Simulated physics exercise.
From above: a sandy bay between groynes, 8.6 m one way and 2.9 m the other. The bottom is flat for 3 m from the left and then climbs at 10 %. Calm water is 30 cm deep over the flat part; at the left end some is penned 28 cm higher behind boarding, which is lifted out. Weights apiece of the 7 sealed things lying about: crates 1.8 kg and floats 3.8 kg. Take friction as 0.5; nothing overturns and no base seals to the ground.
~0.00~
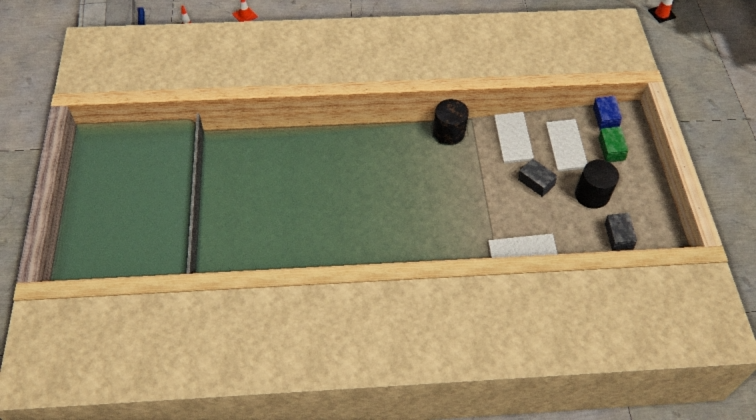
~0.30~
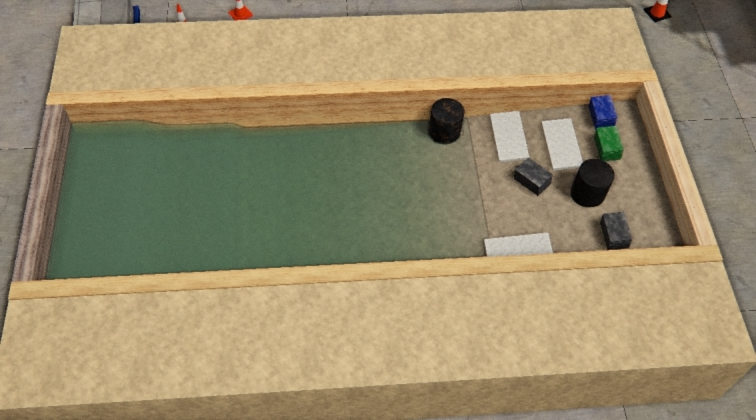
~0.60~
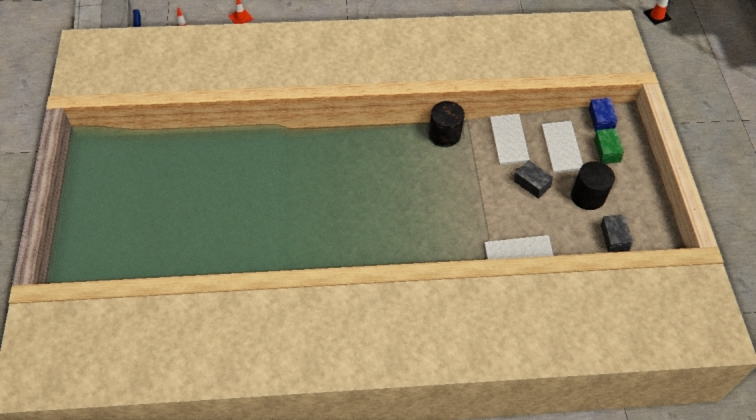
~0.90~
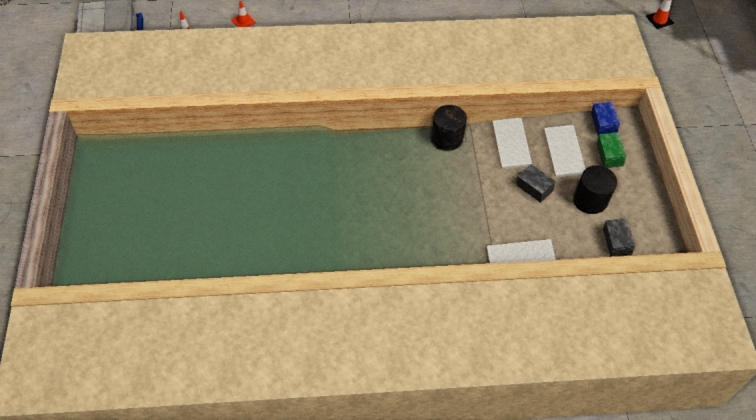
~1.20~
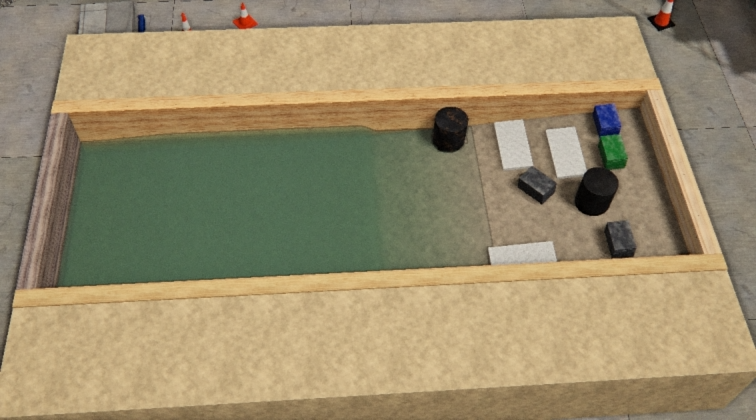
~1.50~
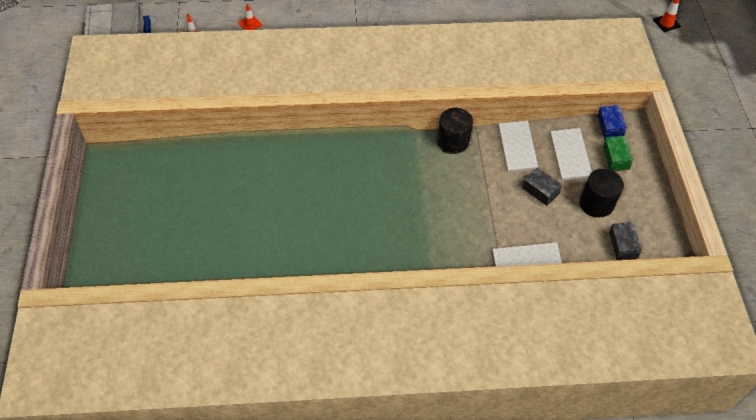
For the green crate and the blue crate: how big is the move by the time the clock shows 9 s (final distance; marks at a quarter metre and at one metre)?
The green crate gets carried off; the blue crate gets carried off.
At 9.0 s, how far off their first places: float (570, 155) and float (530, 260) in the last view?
In turn: 250 cm, 250 cm.
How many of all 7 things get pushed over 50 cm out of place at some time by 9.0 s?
That makes 7.
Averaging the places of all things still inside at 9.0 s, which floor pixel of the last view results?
Around (436, 228).
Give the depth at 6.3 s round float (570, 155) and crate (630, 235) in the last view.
About 7 and 5 cm.
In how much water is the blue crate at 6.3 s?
About 5 cm.
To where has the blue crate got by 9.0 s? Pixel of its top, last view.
Around (439, 195).
After 2.1 s the green crate is near (621, 148), 0.0 m from its start, aground; the blue crate is near (615, 117), 0.0 m from its start, aground; 0 afloat.
After 4.0 s the green crate is near (644, 139), 0.4 m from its start, aground; the blue crate is near (626, 113), 0.2 m from its start, aground; 5 afloat.
After 6.3 s the green crate is near (621, 138), 0.2 m from its start, afloat; the blue crate is near (584, 120), 0.5 m from its start, afloat; 7 afloat.
After 9.0 s the green crate is near (479, 160), 2.1 m from its start, afloat; the blue crate is near (439, 195), 3.0 m from its start, afloat; 6 afloat.
